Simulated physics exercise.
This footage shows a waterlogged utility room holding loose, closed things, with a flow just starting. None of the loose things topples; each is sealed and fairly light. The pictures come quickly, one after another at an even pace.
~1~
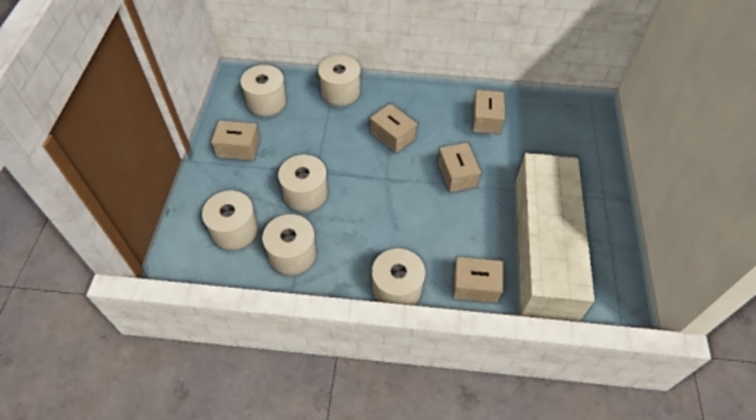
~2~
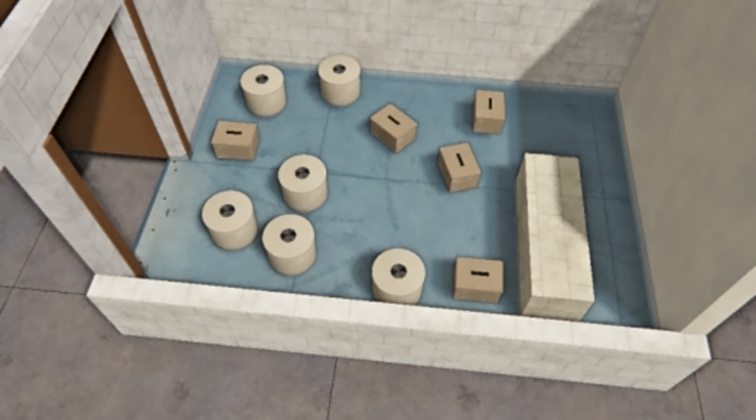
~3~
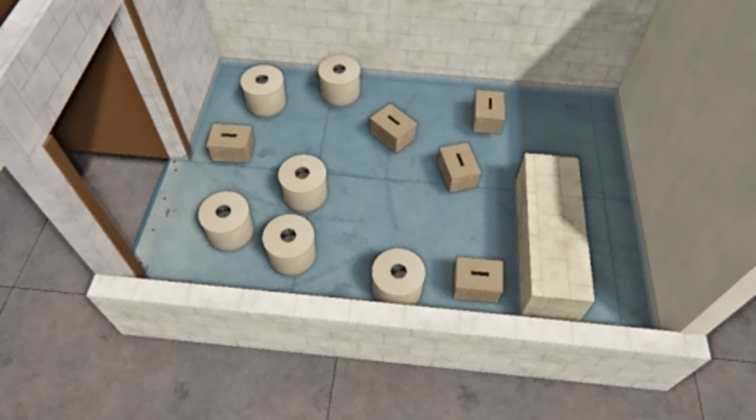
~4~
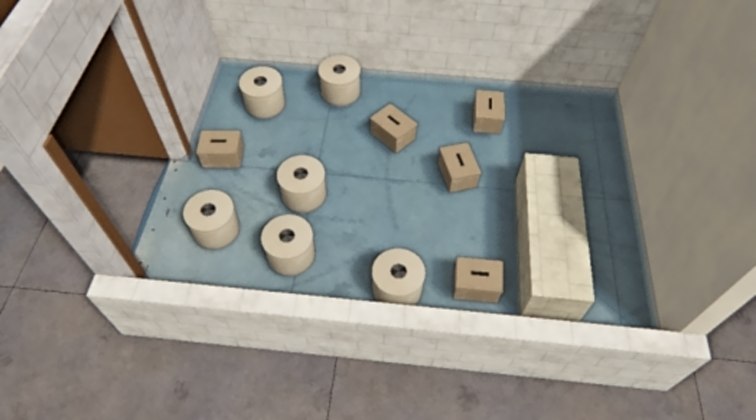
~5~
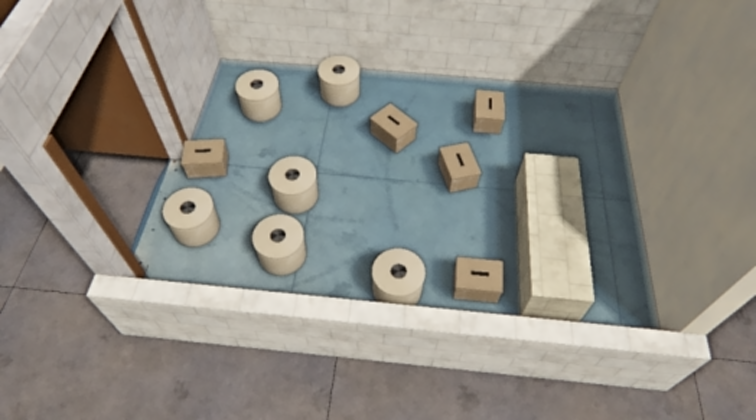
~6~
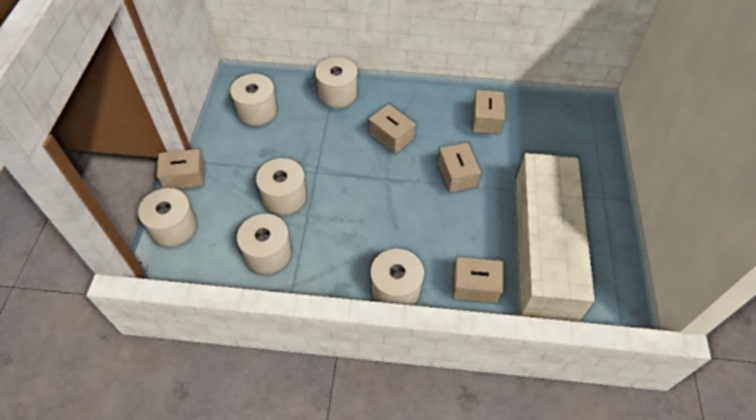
The video shows round tubs and small boxes in a walled room with a blue, water-covered floor; the brown door at left opens, then the nearest tubs and a box drift left toward the doorway while others barely move.
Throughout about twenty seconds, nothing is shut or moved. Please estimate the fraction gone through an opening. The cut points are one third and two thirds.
It falls at two thirds or above.
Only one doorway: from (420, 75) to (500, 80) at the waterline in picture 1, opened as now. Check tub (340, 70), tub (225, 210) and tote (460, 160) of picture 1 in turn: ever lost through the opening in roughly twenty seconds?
Item one: Leaves; item two: Remains; item three: Leaves.
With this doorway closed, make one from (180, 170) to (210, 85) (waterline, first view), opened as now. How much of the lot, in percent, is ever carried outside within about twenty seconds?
80 %.
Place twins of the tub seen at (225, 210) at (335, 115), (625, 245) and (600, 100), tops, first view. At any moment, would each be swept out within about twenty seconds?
In order: Exits; never exits; never exits.
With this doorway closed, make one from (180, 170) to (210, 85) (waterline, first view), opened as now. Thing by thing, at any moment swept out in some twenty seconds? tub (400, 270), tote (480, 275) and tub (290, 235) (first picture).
Taking them one after another, held back, then held back, then flushed away.
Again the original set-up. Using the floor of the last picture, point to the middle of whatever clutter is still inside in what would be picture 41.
Mean floor position: Approx. (295, 223) px, last view.
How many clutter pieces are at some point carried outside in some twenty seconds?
That comes out at 9.
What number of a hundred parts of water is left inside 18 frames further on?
Near 64 in a hundred.
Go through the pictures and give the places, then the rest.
The first picture shows a tote at (234, 133) floats; a tub at (227, 211), afloat; 0 of 11 have shifted.
The second picture shows a tote at (234, 133) floats; a tub at (227, 211), afloat; 0 of 11 have shifted.
The third picture shows a tote at (229, 136), afloat, close to its start; a tub at (224, 212), afloat, close to its start; 1 of 11 have shifted.
The fourth picture shows a tote at (219, 142), afloat, close to its start; a tub at (208, 210) floats, close to its start; 2 of 11 have shifted.
The fifth picture shows a tote at (203, 151), afloat, a stride from its start; a tub at (188, 208) floats, a stride from its start; 5 of 11 have shifted.
The sixth picture shows a tote at (178, 163), afloat, a stride from its start; a tub at (164, 208) floats, a stride from its start; 5 of 11 have shifted.
A moment on, 2 of 11 are out; 9 afloat.
Next, 5 of 11 are out; 6 afloat.
Later, 8 of 11 are out; 3 afloat.
In the end, 9 of 11 are out; 2 afloat.
